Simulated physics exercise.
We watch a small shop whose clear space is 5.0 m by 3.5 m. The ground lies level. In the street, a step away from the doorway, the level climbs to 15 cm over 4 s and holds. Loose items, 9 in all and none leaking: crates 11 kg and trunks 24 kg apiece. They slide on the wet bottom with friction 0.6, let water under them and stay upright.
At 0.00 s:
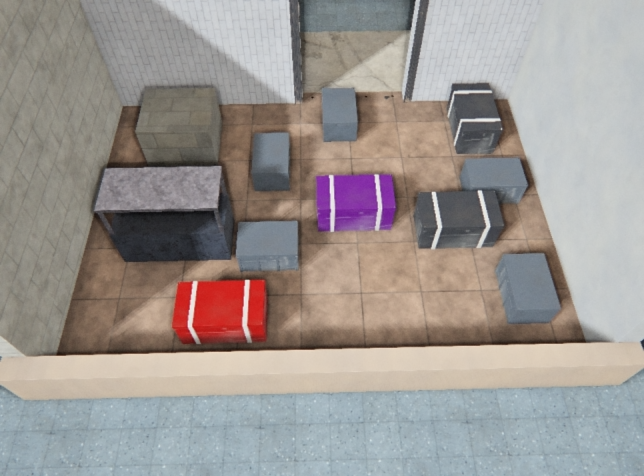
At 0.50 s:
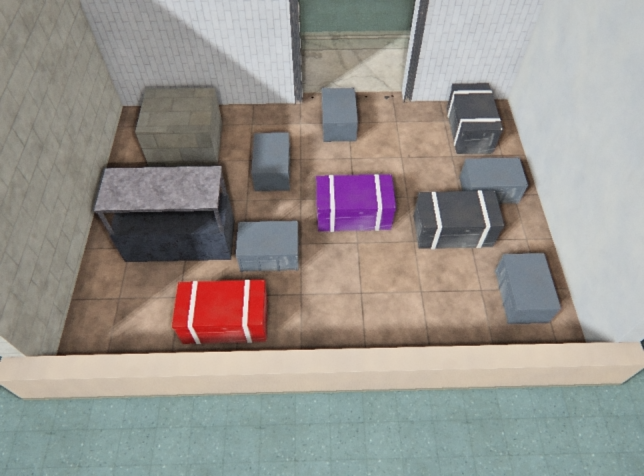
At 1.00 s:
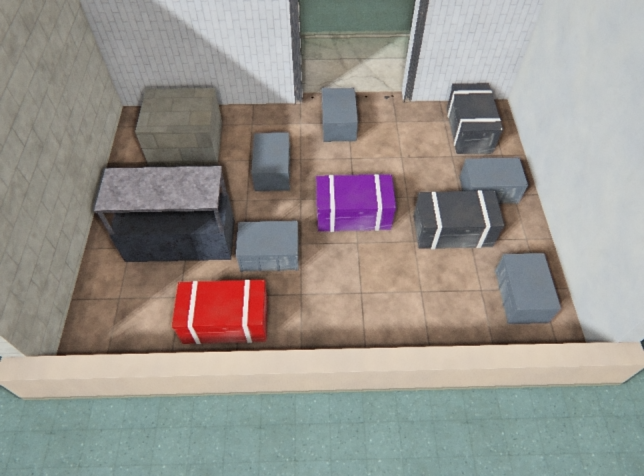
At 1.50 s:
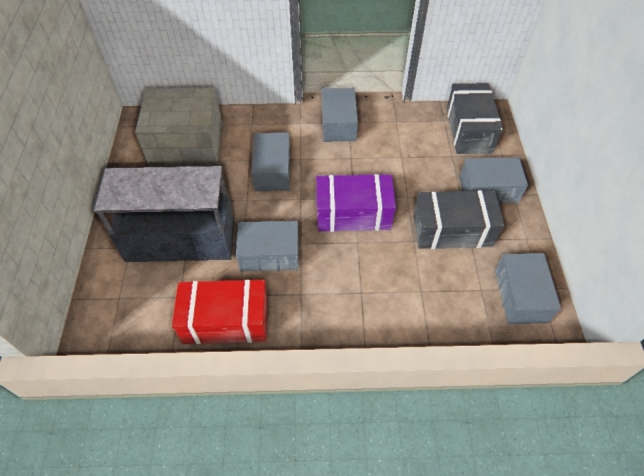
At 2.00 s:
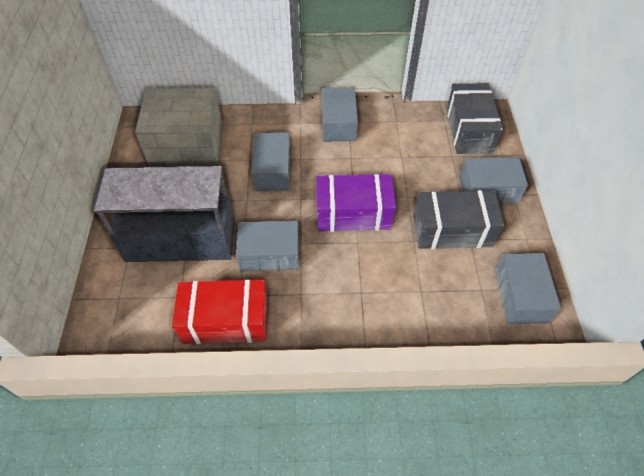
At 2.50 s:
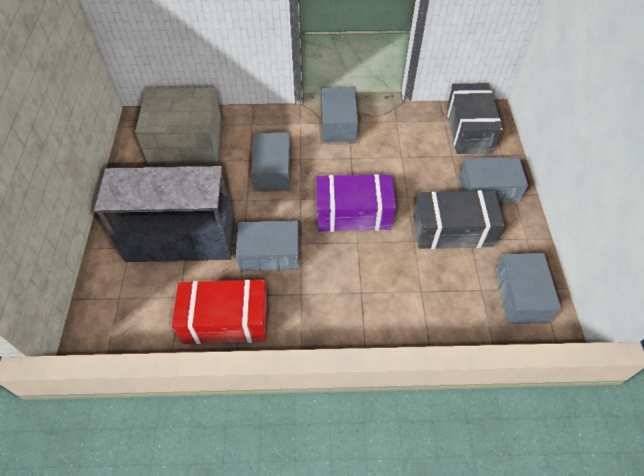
Greenish water deepening in colour across the street outside and beyond the doorway, while red, purple and grey boxes stay still.
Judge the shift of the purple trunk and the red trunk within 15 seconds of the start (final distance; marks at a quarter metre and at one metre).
The purple trunk travels far; the red trunk is nudged along.
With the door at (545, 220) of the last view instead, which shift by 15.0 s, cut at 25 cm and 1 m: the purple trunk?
Then the purple trunk stays put.
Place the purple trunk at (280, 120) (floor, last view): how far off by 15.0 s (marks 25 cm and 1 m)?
It barely shifts.
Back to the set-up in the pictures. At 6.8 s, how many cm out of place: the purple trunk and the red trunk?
About 20 and 0 cm.
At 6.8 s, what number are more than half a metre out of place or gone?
2 of them.
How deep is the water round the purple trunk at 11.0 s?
Roughly 9 cm.
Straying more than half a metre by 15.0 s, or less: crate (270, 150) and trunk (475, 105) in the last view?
In turn: More, short of it.
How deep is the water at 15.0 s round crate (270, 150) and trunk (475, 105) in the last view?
Roughly 8 and 8 cm.
After 3.5 s the purple trunk is near (355, 192), 0.0 m from its start, aground; the red trunk is near (219, 303), 0.0 m from its start, aground; 0 afloat.
After 6.8 s the purple trunk is near (353, 208), 0.2 m from its start, aground; the red trunk is near (219, 303), 0.0 m from its start, aground; 2 afloat.
After 11.0 s the purple trunk is near (371, 310), 1.4 m from its start, afloat; the red trunk is near (219, 303), 0.0 m from its start, aground; 5 afloat.
After 15.0 s the purple trunk is near (382, 325), 1.5 m from its start, afloat; the red trunk is near (135, 331), 0.8 m from its start, afloat; 9 afloat.
